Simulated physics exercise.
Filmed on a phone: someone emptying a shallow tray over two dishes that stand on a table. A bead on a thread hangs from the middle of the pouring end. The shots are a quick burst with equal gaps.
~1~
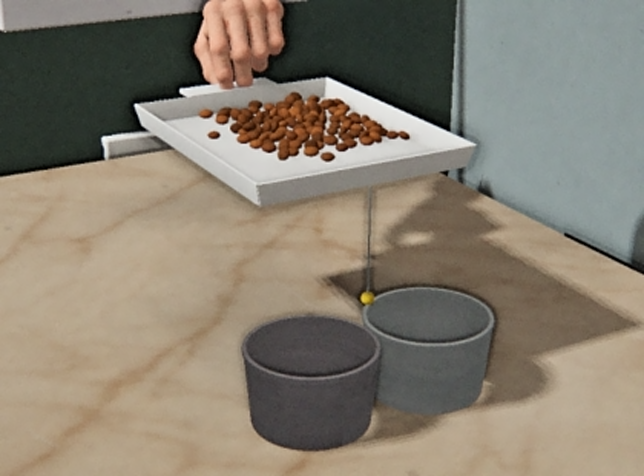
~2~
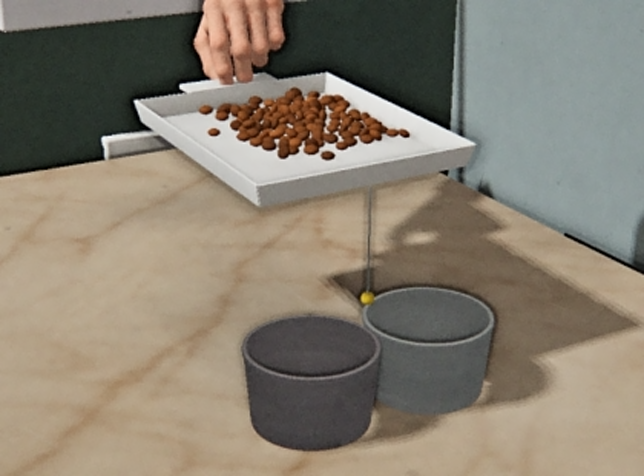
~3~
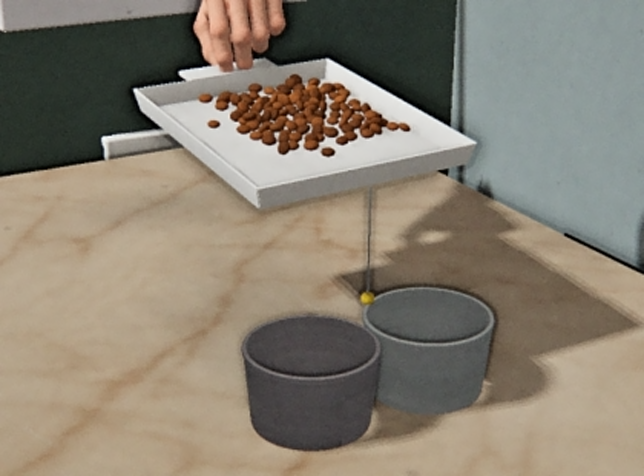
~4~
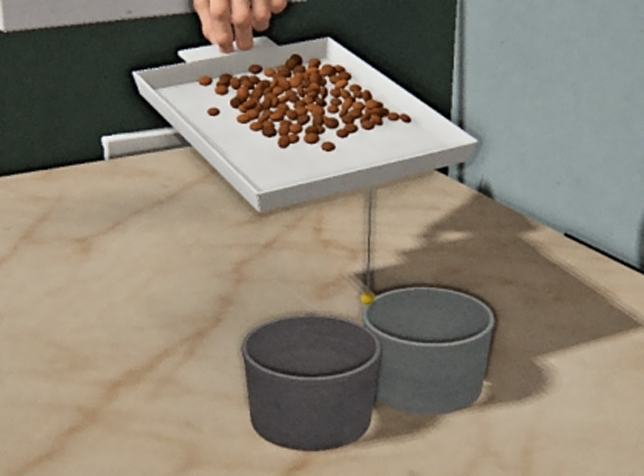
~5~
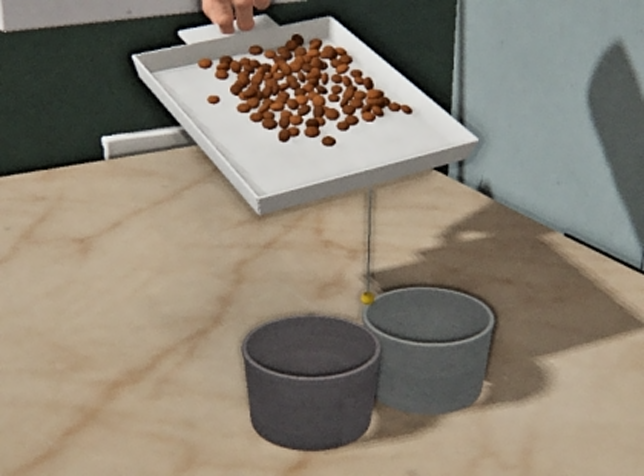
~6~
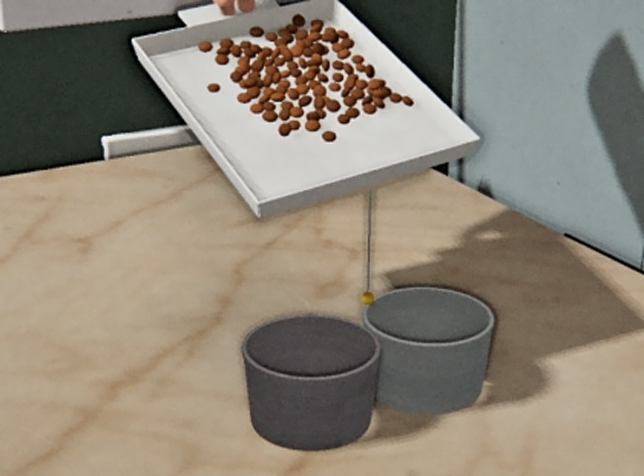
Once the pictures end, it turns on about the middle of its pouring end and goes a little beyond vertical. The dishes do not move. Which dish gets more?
It favours the left dish.
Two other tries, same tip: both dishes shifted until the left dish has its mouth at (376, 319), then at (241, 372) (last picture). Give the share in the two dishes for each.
Near 20 % and 70 %.
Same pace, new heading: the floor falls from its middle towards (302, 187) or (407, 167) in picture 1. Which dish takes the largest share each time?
The first try: Left. The second: The right dish.
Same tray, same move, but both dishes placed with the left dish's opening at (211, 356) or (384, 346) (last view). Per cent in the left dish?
About 20 and 40 per cent.
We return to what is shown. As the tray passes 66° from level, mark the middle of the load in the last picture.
Roughly at (318, 193).
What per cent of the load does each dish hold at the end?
About: Left dish 70, right dish 0 per cent.
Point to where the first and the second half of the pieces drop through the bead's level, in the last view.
First near (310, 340), later near (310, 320).
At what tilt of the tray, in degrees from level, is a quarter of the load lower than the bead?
Near 75 degrees.
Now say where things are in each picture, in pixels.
The first picture shows corners of the pouring end near (260, 182) and (468, 144), level; middle of the load near (294, 125), bits of dog kibble; left dish near (345, 405); right dish near (464, 370); bead on its thread near (368, 298).
The second picture shows corners of the pouring end near (260, 183) and (468, 143), level; middle of the load near (294, 122).
The third picture shows corners of the pouring end near (260, 185) and (468, 142), tipped barely, lowest at the left corner; middle of the load near (294, 113).
The fourth picture shows corners of the pouring end near (260, 189) and (469, 140), tipped a little, lowest at the left corner; middle of the load near (294, 99).
The fifth picture shows corners of the pouring end near (260, 193) and (470, 138), tipped a little, lowest at the left corner; middle of the load near (308, 89).
The sixth picture shows corners of the pouring end near (261, 198) and (471, 136), tipped clearly, lowest at the left corner; middle of the load near (309, 76); left dish near (345, 405); right dish near (464, 370).
Shortly afterwards, tray tipped steeply; the bulk on the tray; near a quarter in the air.
Next, tray tipped past a quarter turn; a little on the tray; near half in the left dish; only a few in the right dish; near a quarter outside both; a little in the air.
Some moments later, tray tipped past a quarter turn; near two thirds in the left dish; a little in the right dish; near a quarter outside both.
In the end, tray tipped past a quarter turn; near two thirds in the left dish; a little in the right dish; near a quarter outside both.
